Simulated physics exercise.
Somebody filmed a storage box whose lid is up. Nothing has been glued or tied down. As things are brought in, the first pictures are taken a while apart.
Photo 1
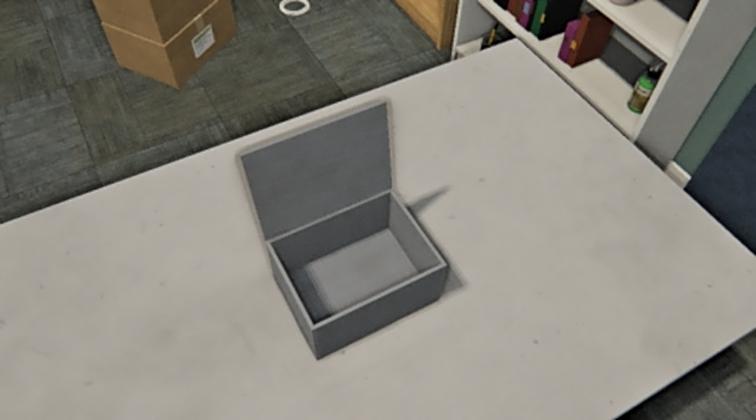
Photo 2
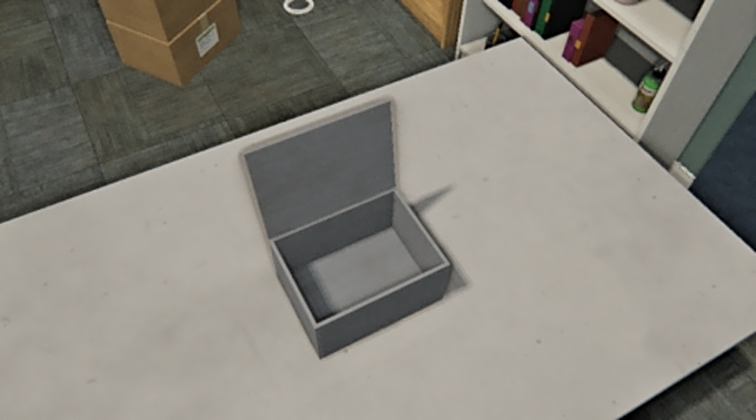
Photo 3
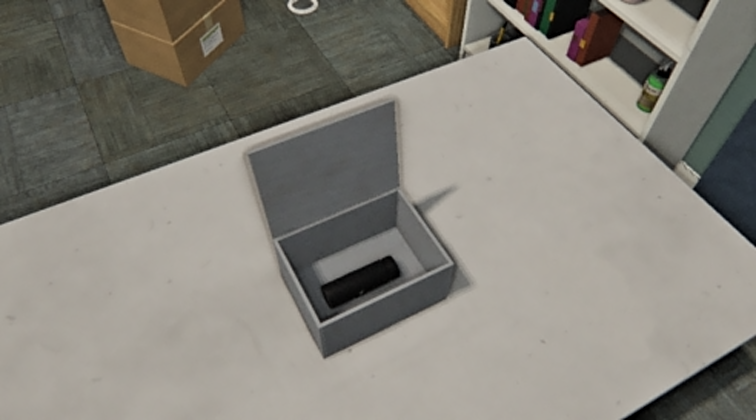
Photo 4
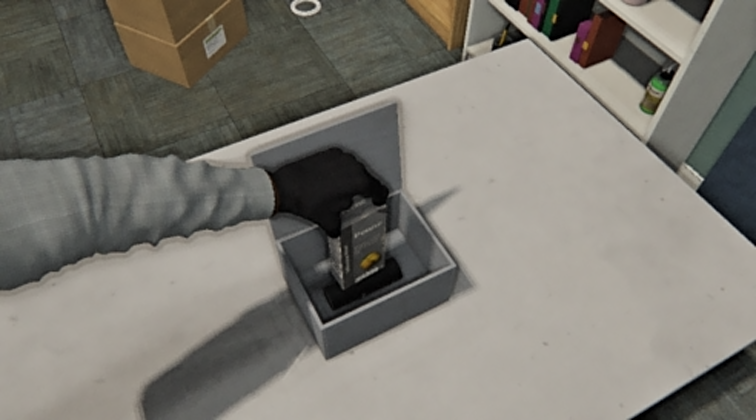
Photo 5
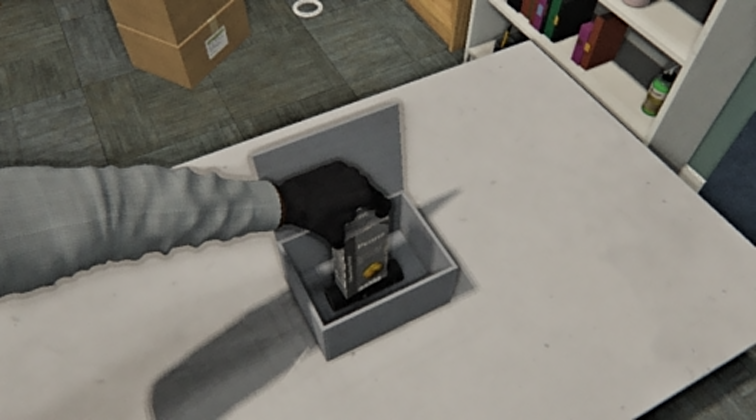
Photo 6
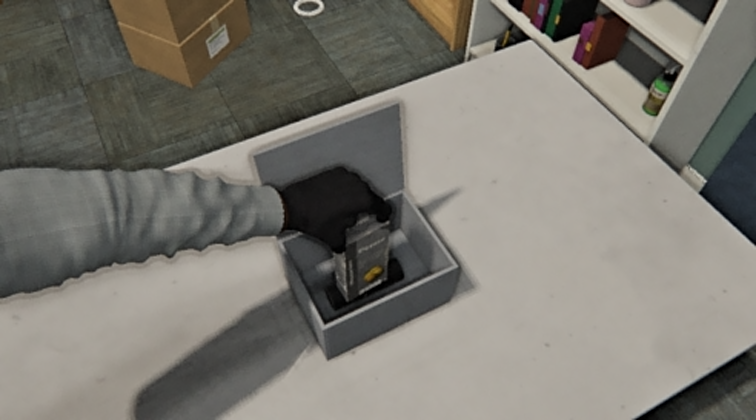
Gloved hand lowering a grey packet into an open grey box on a white table, after a black cylindrical object appears inside.
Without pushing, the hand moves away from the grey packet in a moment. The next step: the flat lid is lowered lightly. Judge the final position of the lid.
Lid lifted.
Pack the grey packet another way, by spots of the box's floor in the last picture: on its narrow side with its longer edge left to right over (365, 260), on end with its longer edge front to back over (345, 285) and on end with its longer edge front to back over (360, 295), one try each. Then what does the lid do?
1: Closed. 2: Open. 3: Open.
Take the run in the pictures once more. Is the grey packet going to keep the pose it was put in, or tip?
As it turns out, it changes its angle.
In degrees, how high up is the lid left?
Roughly 16°.
Then, 0.70 s on from there, grey packet turned 45° from how it was put near (372, 283); black shaker shifted about its own width.
Then, 1.50 s on from there, lid 66° above the rim; grey packet turned 45° from how it was put near (372, 283); black shaker shifted about its own width.
Then, 2.00 s on from there, lid 34° above the rim; grey packet turned 46° from how it was put near (371, 282); black shaker shifted about its own width.
Then, 3.30 s on from there, lid 15° above the rim; grey packet turned 55° from how it was put near (369, 278); black shaker shifted about its own width.
In the end, lid 15° above the rim; toppled in the box, grey packet; moved from the start, black shaker. At the end, from the last picture's camera, grey packet near (369, 278).
